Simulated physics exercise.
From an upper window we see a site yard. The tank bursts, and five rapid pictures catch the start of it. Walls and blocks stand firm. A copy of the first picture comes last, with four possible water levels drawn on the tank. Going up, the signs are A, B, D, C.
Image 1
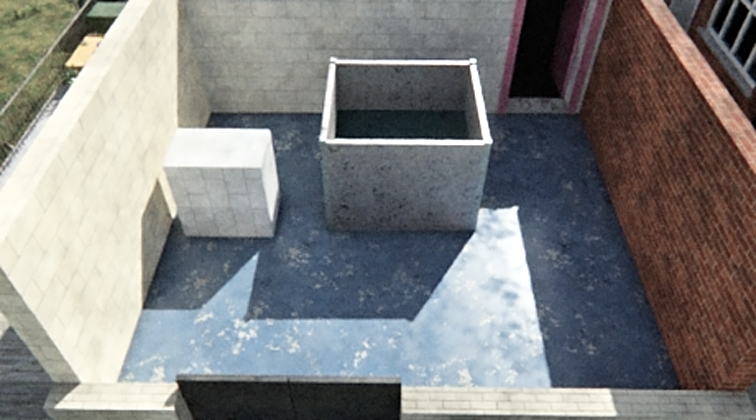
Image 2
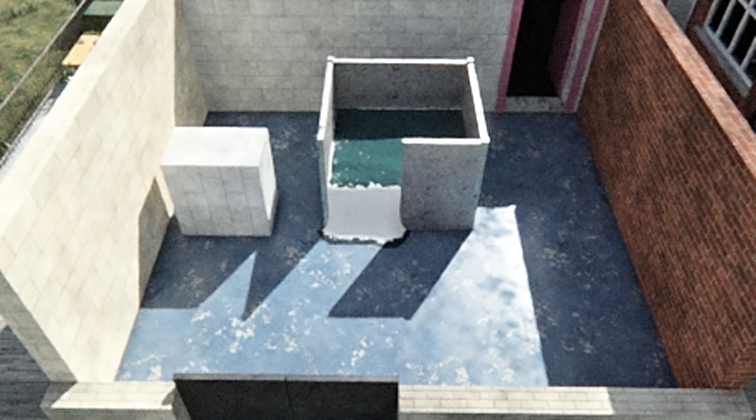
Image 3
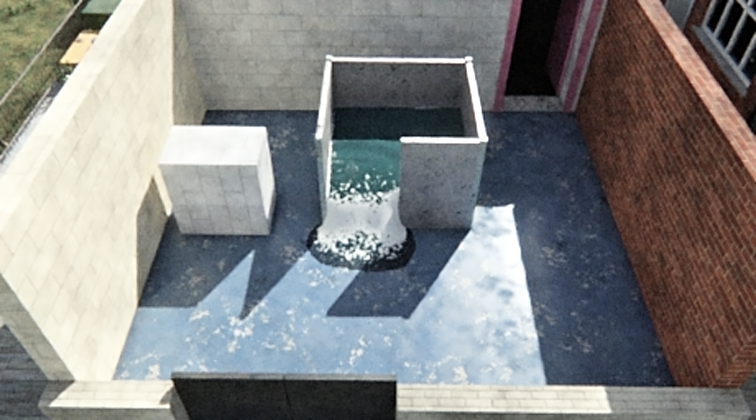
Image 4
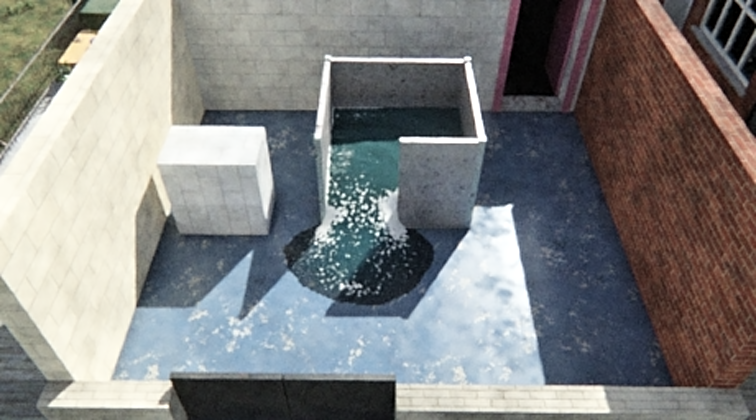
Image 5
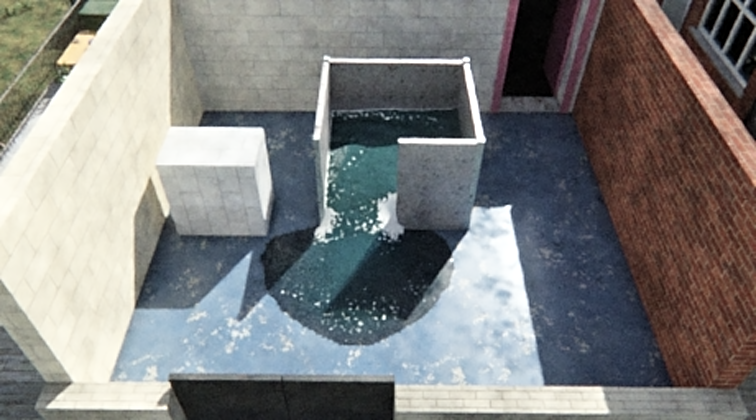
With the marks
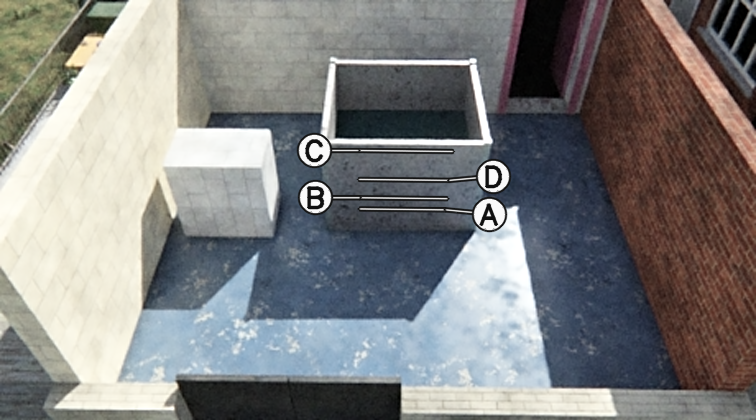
Dark green water poured out of a square concrete tank in a walled yard after the left part of its front opened, foaming at first, then spreading in a widening dark pool across the ground.
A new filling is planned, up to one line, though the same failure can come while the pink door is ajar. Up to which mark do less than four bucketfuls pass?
The limit is D.
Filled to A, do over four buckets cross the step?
No, not at all.
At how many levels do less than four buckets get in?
Three.
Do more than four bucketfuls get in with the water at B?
No.
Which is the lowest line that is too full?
C.
In white, A at (402, 209); B at (403, 198); C at (405, 150); D at (404, 179); from the bottom up A, B, D, C.
Choosing A, nothing gets over.
Choosing B, nothing gets over.
Choosing C, about 15 bucketfuls get in.
Choosing D, a splash gets over, under a bucket.
